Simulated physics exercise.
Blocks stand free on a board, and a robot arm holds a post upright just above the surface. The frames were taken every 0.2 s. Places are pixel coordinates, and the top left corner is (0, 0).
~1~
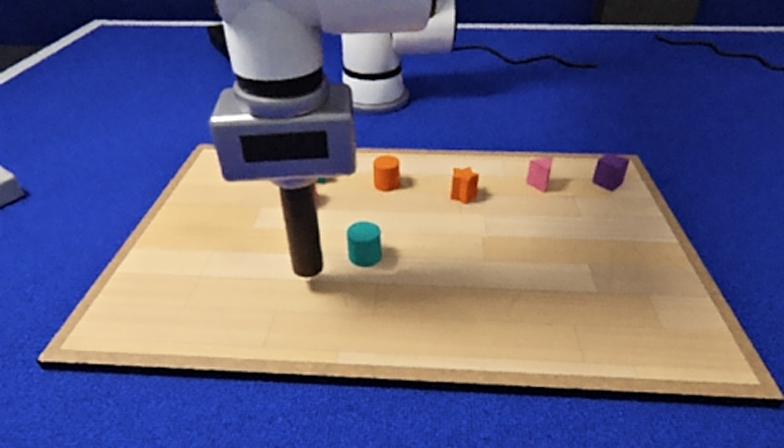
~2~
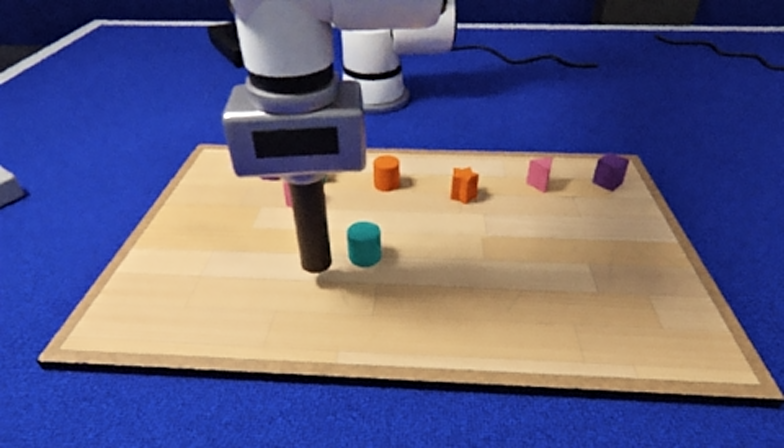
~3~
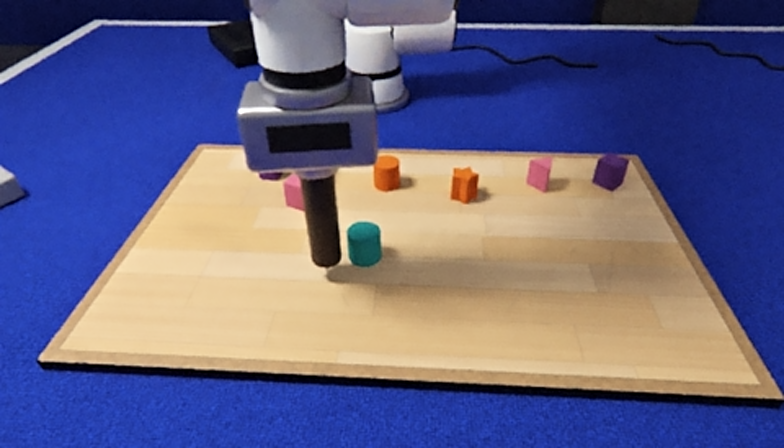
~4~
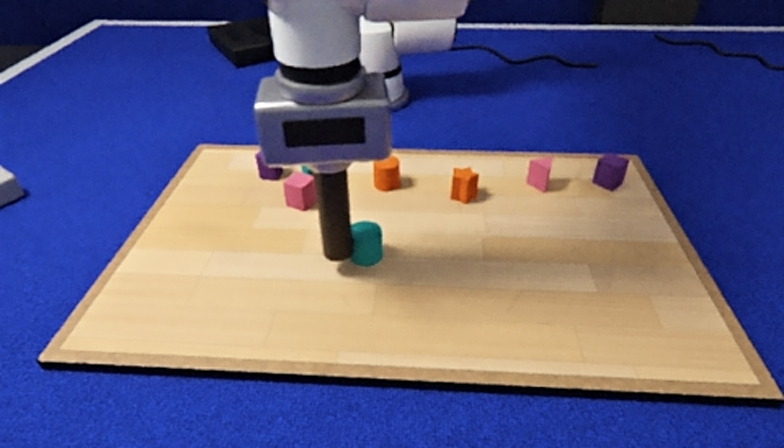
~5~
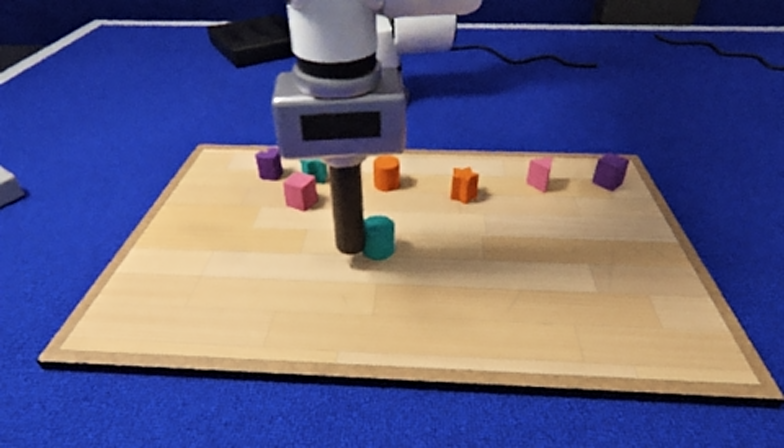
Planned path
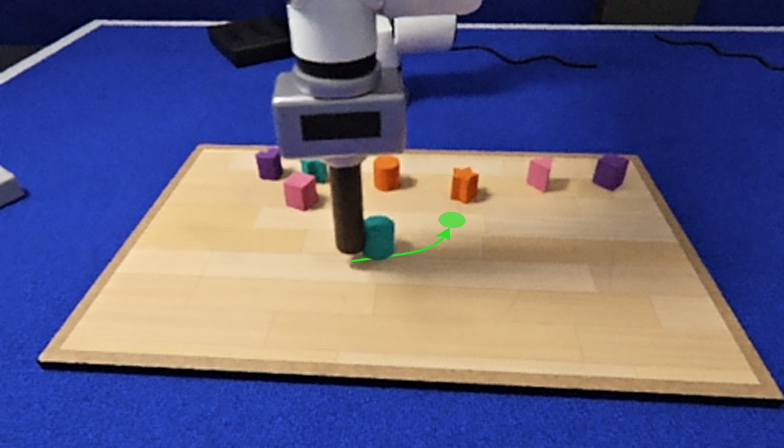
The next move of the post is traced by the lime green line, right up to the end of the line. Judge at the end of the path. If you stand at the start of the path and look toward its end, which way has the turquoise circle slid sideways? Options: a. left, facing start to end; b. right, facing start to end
It's a.
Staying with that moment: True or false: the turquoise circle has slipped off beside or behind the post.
This is true.
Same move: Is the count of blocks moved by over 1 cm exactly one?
I believe so.
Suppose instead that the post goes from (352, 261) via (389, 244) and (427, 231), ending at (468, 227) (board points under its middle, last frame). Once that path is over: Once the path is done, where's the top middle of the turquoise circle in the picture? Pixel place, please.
It will end up at (478, 187).
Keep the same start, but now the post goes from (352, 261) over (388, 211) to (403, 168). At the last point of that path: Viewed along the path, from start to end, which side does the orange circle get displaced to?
It shifts to the left.
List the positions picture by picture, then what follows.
In the first frame, tip of the post (308, 268), middles of tops, turquoise circle (364, 231), orange star-shaped block (465, 173).
In the second frame, post (317, 263), nothing pushed.
In the third frame, post (327, 258), nothing pushed.
In the fourth frame, post (338, 252), nothing pushed.
In the fifth frame, post (351, 246), turquoise circle (378, 224), orange star-shaped block (465, 173).
The line goes from (352, 261) by way of (397, 255) and (436, 243) to (452, 220).
The first path, step by step. One third of the way, post (397, 240); turquoise circle (410, 212).
Two thirds of the way, post (437, 228); turquoise circle (424, 202).
At the end, post (453, 205); turquoise circle (425, 191); orange star-shaped block unmoved.
